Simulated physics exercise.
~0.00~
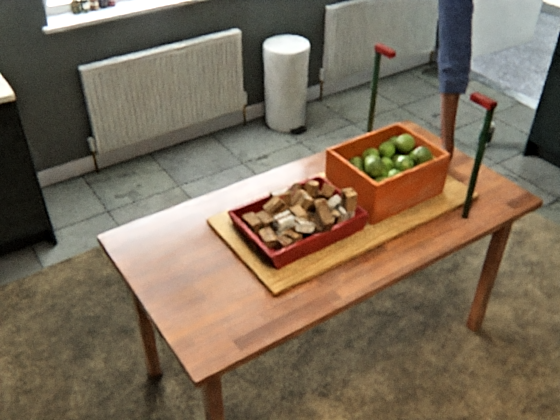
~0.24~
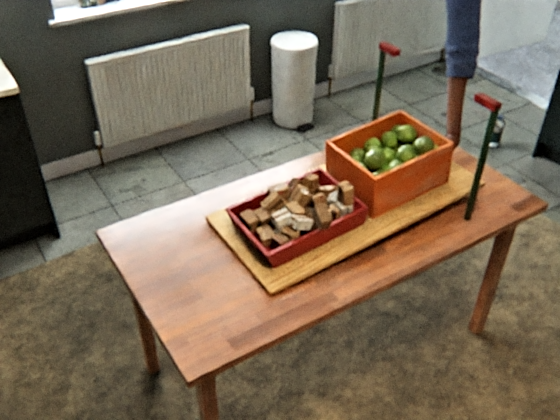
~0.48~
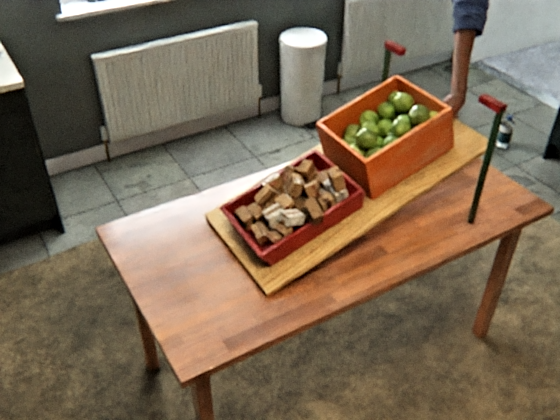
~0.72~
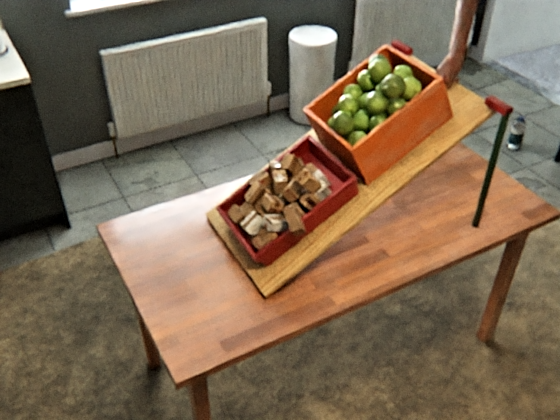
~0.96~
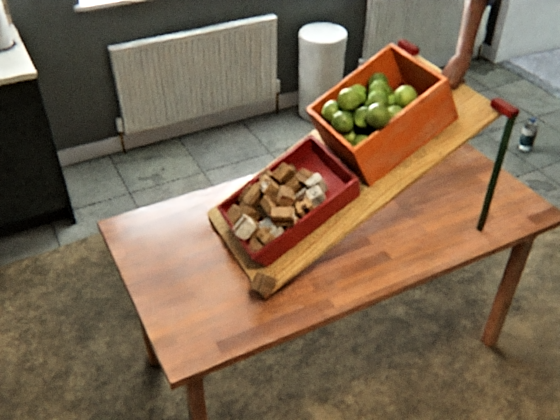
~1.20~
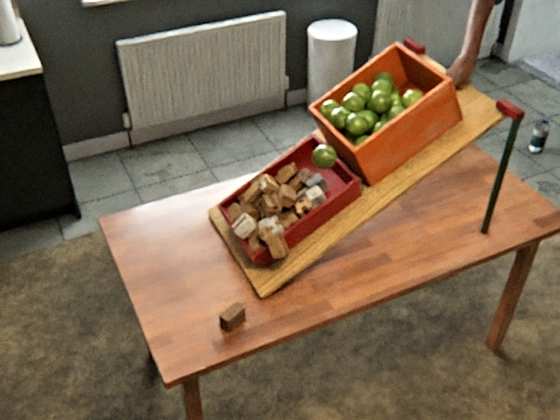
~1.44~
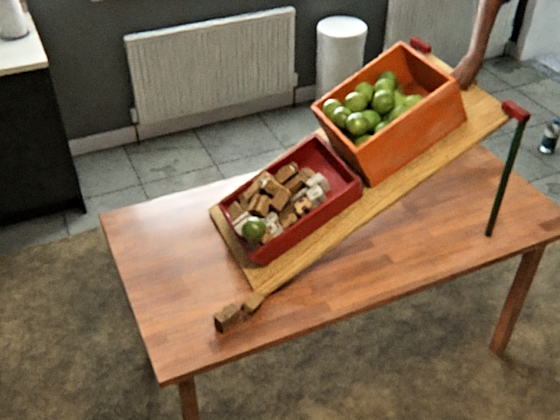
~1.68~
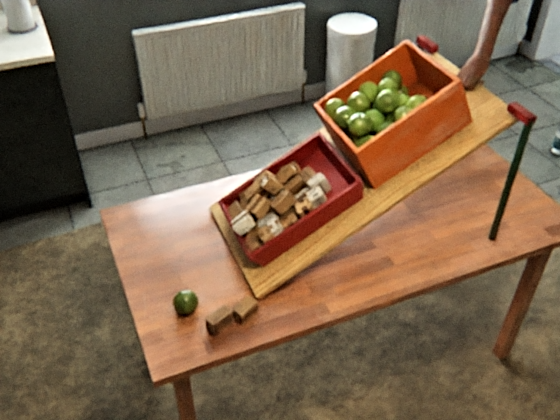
In this clip, a hand tilts a wooden board on a table, raising the right end holding an orange tray of green apples above a red tray of small brown blocks. Two blocks and one apple tumble out and rest on the tabletop, while the others stay in the trays.
